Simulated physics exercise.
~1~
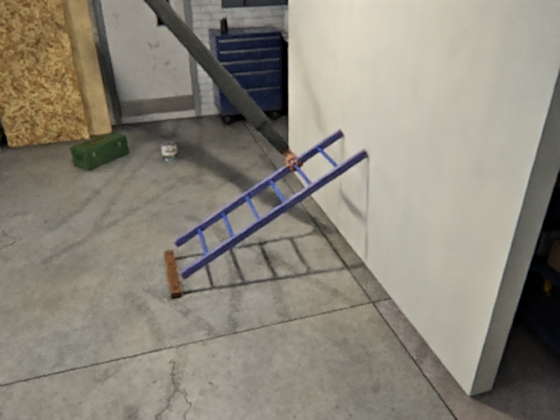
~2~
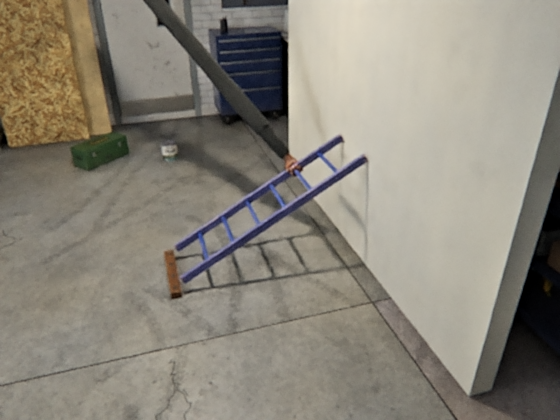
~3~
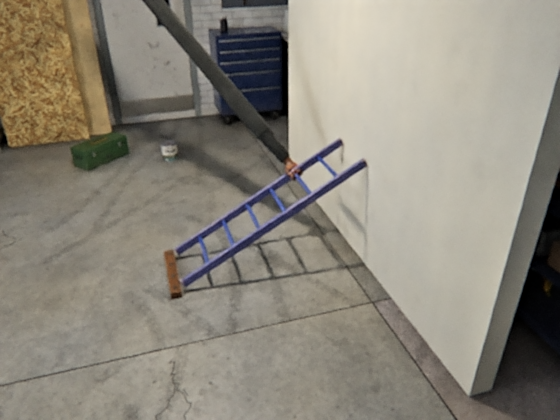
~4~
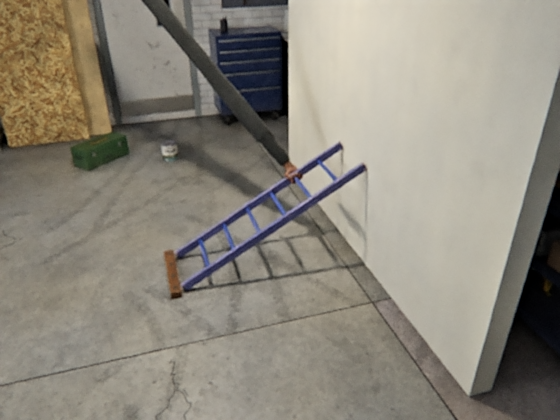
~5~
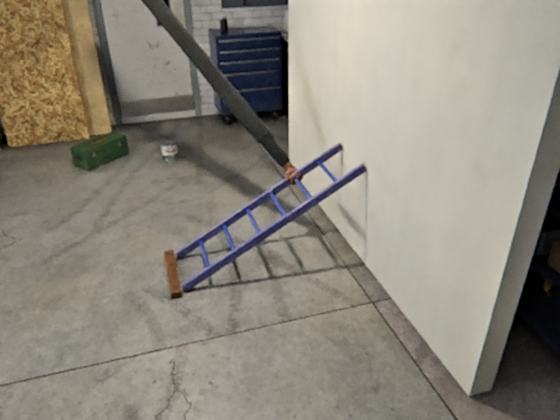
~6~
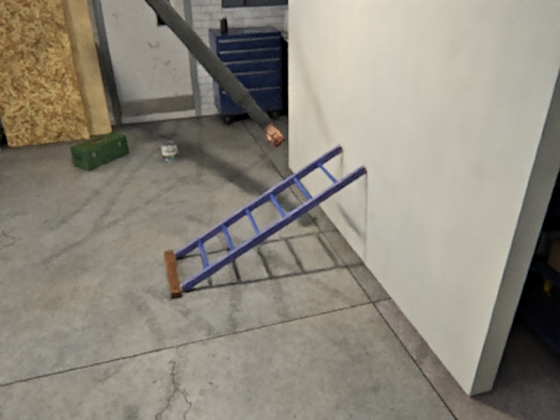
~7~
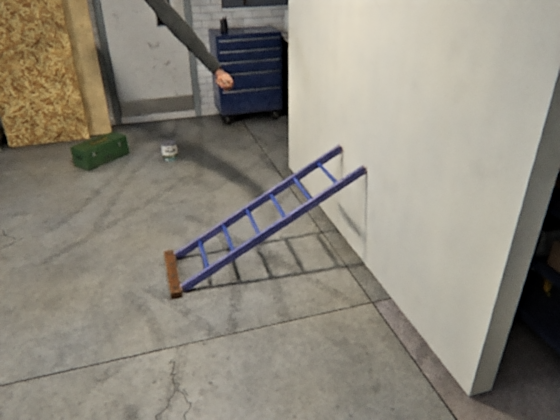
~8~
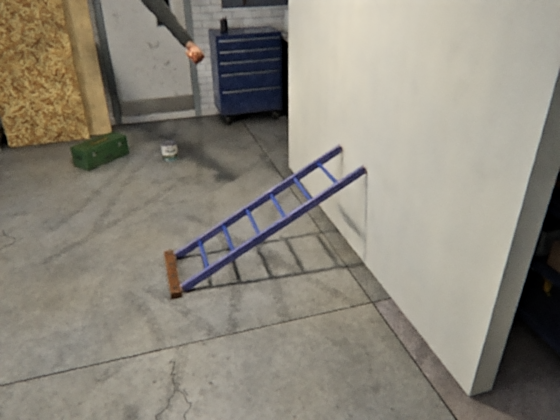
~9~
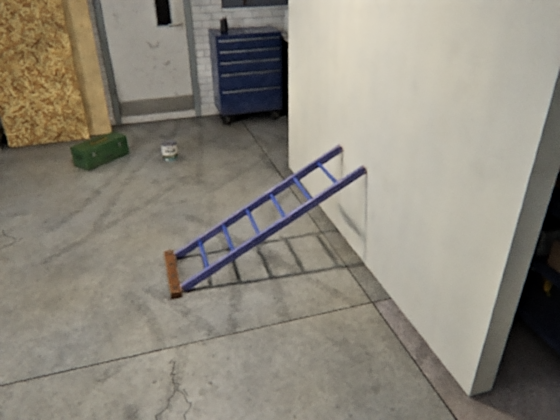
A hand lowered the top of a blue ladder slightly until it leaned against a white wall, its foot against a wooden batten on the floor, then let go and drew back out of view, and the ladder stayed leaning there.
